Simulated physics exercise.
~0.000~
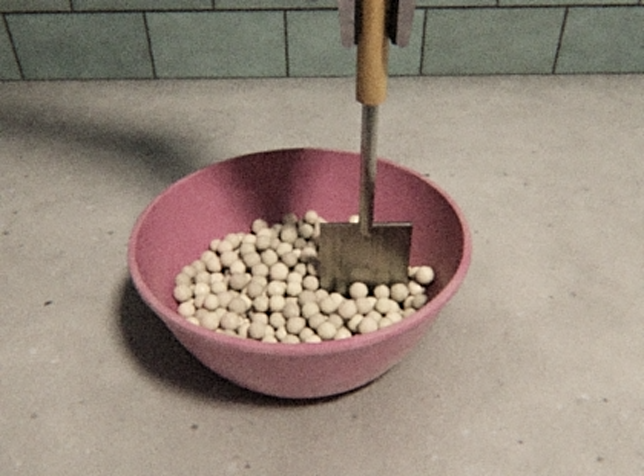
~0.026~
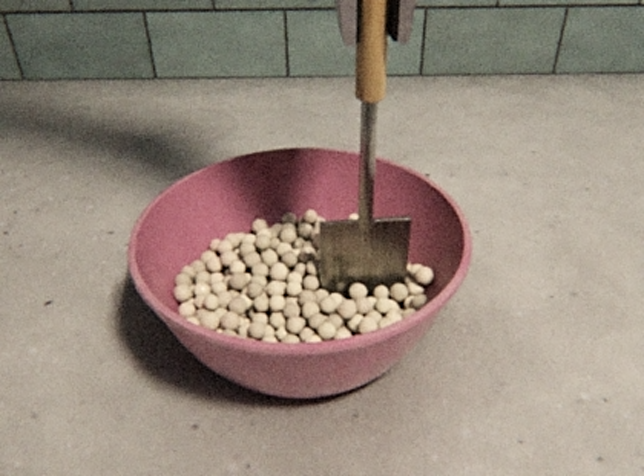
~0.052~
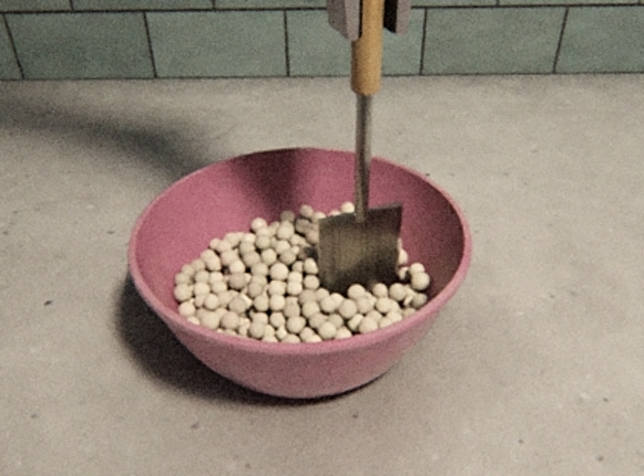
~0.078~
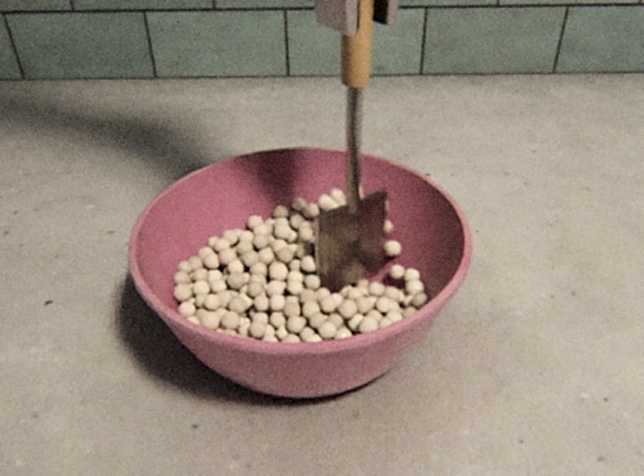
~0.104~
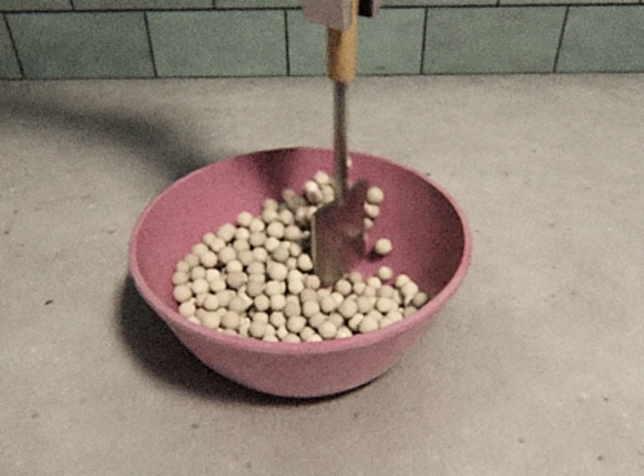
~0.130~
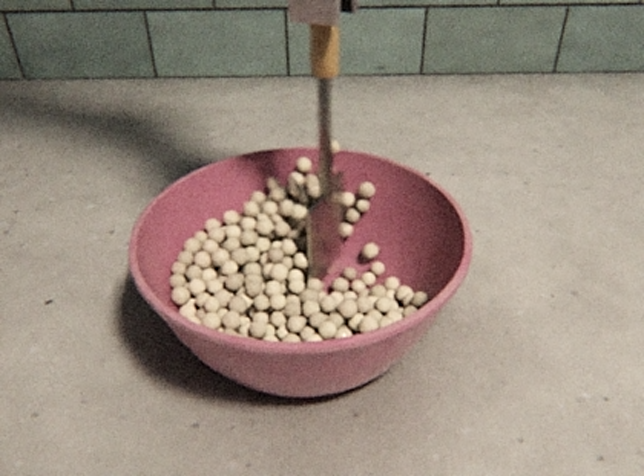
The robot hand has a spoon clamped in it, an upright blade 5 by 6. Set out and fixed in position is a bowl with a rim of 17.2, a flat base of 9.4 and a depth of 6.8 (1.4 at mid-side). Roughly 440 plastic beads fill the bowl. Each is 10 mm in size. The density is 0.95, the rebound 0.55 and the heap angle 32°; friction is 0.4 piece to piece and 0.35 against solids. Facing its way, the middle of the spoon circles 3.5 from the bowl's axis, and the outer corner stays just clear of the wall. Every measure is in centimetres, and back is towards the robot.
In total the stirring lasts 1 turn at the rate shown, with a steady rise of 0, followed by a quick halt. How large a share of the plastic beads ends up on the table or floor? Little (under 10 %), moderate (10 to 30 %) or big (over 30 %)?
Little.
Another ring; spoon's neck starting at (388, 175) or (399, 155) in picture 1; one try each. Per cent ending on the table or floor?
Around 5 per cent on the first try, around 0 per cent on the second.
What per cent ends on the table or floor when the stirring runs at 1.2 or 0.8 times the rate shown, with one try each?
10 % and 0 %.
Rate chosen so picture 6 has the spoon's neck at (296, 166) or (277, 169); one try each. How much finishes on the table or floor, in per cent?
Around 15 and 25 percent, in that order.
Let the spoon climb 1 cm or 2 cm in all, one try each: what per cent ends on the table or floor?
Around 5 percent, then 0 percent.
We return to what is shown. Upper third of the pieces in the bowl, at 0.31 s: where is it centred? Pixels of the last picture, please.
Roughly at (203, 288).
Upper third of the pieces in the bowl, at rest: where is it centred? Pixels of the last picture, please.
(354, 230).
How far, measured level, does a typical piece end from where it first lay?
I'd estimate close to 8 cm.
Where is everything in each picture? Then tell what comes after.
In the first frame, the spoon neck at (367, 200), 0° round; upper third of the load around (291, 284), from x 185 to 425, top at y 215; 439 in the bowl.
In the second frame, the spoon neck at (366, 196), 5° round; upper third of the load around (293, 281), from x 185 to 425, top at y 215.
In the third frame, the spoon neck at (362, 187), 20° round; upper third of the load around (296, 267), from x 180 to 420, top at y 210.
In the fourth frame, the spoon neck at (353, 179), 35° round; upper third of the load around (297, 259), from x 180 to 420, top at y 195.
In the fifth frame, the spoon neck at (341, 173), 51° round; upper third of the load around (295, 250), from x 180 to 420, top at y 165.
In the sixth frame, the spoon neck at (326, 168), 67° round; upper third of the load around (278, 241), from x 175 to 420, top at y 145; 439 in the bowl.
After 0.31 s, 179° round, highest piece 9 above the table; 437 in the bowl, 2 in flight or on the tool.
After 0.50 s, 292° round, highest piece 8 above the table; 424 in the bowl, 10 on the table or floor, 5 in flight or on the tool.
After 0.79 s, 0° round, highest piece 7 above the table; 422 in the bowl, 17 on the table or floor.
After 1.49 s, 0° round, highest piece 7 above the table; 422 in the bowl, 17 on the table or floor.
In the end, 422 in the bowl, 17 on the table or floor. That is 4 % on the table or floor.
